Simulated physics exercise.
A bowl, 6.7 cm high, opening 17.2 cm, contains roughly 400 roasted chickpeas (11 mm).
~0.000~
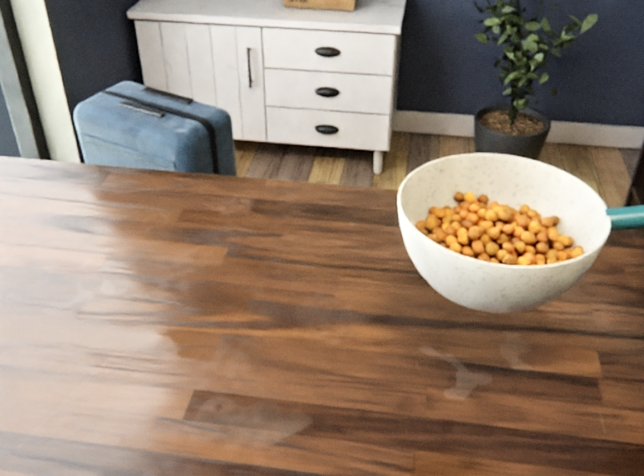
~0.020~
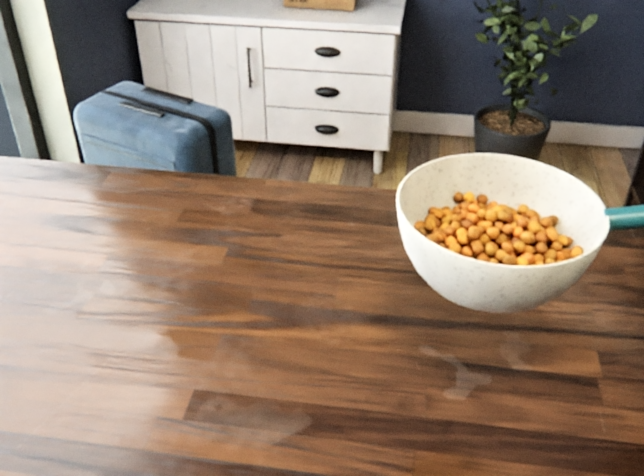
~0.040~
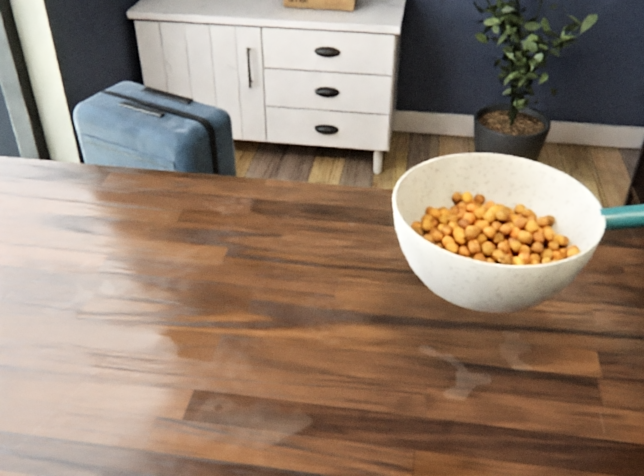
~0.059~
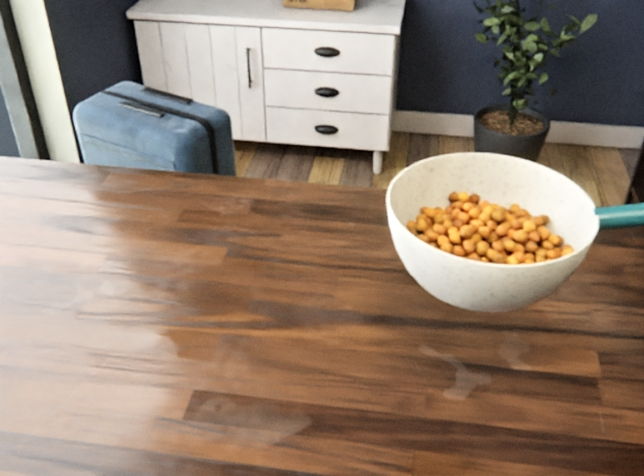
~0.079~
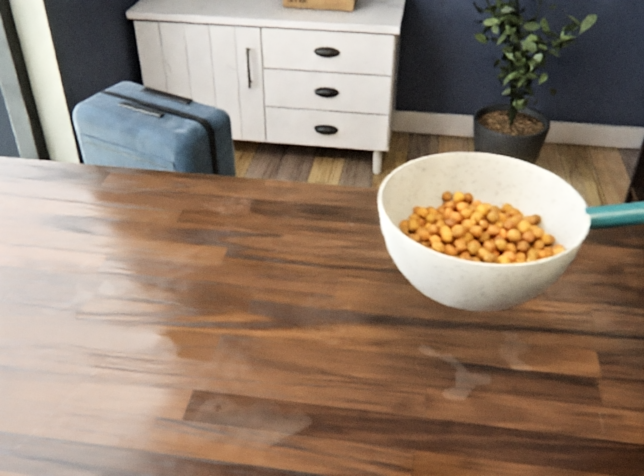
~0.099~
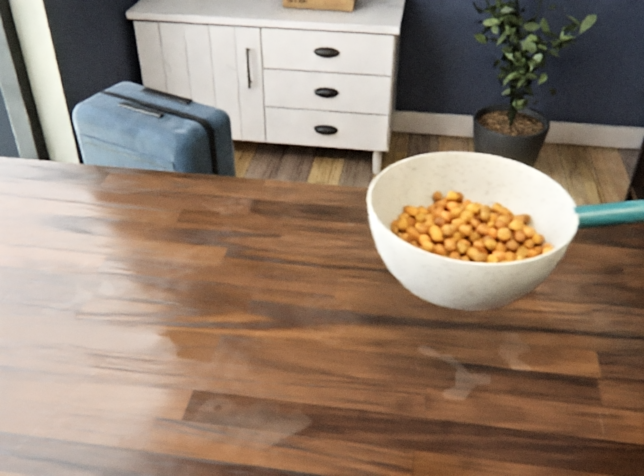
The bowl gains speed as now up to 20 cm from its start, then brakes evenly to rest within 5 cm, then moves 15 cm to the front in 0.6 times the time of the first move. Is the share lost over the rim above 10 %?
A tenth or less lost.
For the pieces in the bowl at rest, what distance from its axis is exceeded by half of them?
Roughly 5.0 cm.
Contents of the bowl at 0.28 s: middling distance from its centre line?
Close to 4.5 centimetres from the centre line.
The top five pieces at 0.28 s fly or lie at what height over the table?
Height: Roughly 21 centimetres.
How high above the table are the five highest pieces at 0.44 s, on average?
I'd put them close to 25 centimetres up.
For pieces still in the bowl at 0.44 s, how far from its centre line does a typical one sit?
Median radius: Approx. 5.0 cm.
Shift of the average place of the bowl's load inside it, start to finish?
It moves some 2.5 cm.
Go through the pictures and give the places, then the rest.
In the first frame, bowl at (489, 274); tilt 0 degrees; moved 0.0 cm; leading edge at (399, 195); top of the load at (494, 207).
In the second frame, bowl at (488, 274); tilt 0 degrees; moved 0.1 cm; leading edge at (398, 195); top of the load at (493, 206).
In the third frame, bowl at (484, 273); tilt 0 degrees; moved 0.4 cm; leading edge at (394, 194); top of the load at (490, 206).
In the fourth frame, bowl at (478, 273); tilt 0 degrees; moved 0.9 cm; leading edge at (389, 194); top of the load at (484, 206).
In the fifth frame, bowl at (470, 272); tilt 0 degrees; moved 1.6 cm; leading edge at (380, 193); top of the load at (477, 205).
In the sixth frame, bowl at (460, 272); tilt 0 degrees; moved 2.5 cm; leading edge at (370, 193); top of the load at (467, 205). Its speed is now 0.50 m/s.
After 0.28 s, tilt 0 degrees; bowl 100 %; middle of all pieces near (274, 229).
After 0.44 s, tilt 0 degrees; bowl 100 %; middle of all pieces near (184, 237).
Then, at 0.58 s, tilt 0 degrees; bowl 100 %; middle of all pieces near (146, 348).
After 0.71 s, tilt 0 degrees; bowl 100 %; middle of all pieces near (150, 355).
At rest (1.3 s), bowl 100 %.
